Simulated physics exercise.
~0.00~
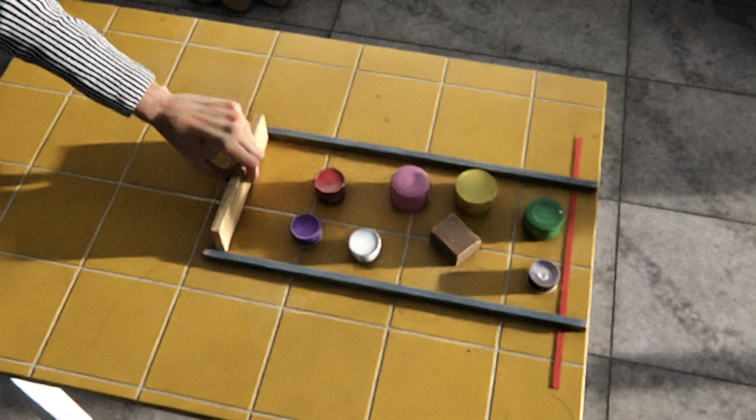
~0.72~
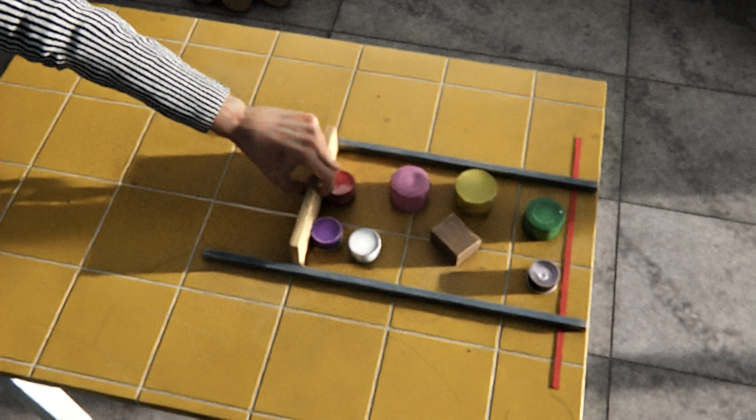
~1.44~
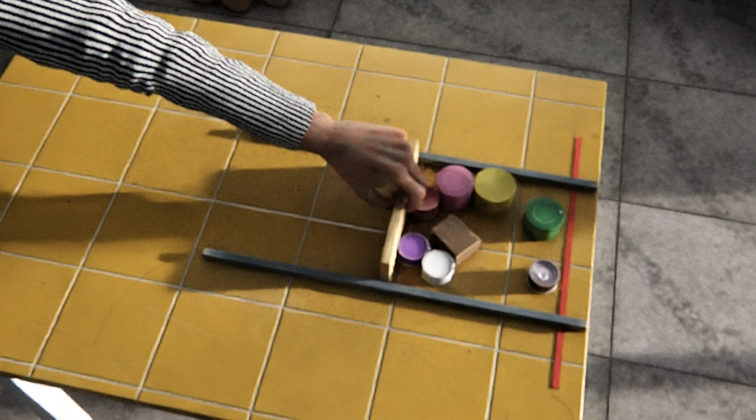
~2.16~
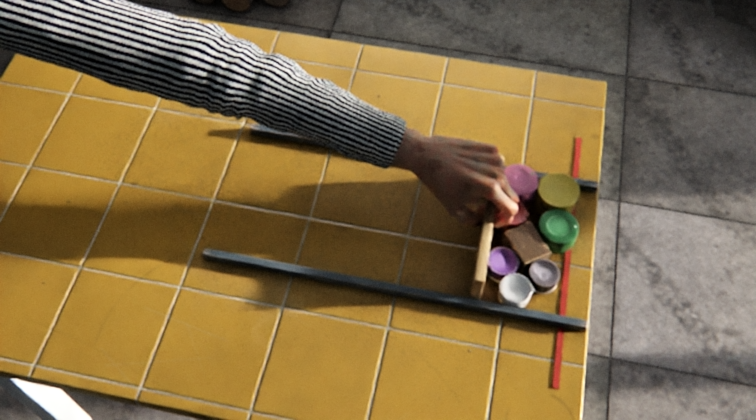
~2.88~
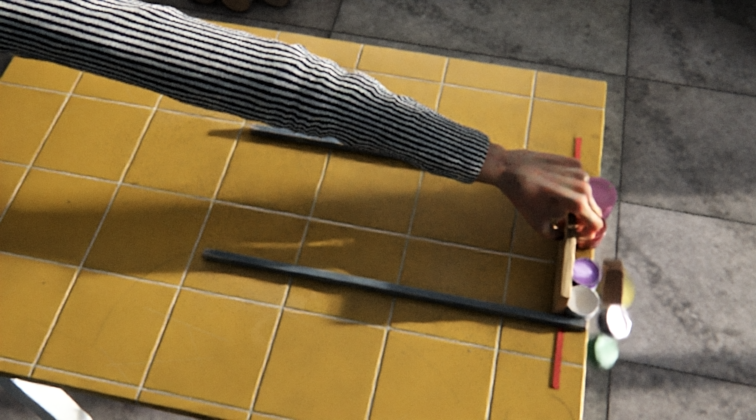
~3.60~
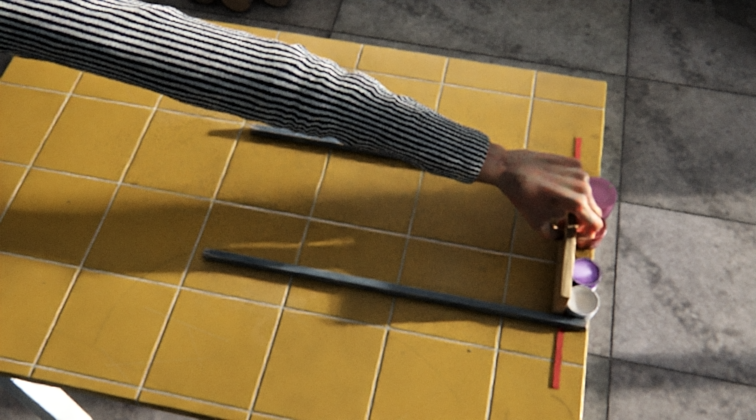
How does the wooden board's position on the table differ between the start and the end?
At the start the board stands at the left ends of the two dark rails, well away from the red tape. By the end it is at the tape, close to the table's right edge.
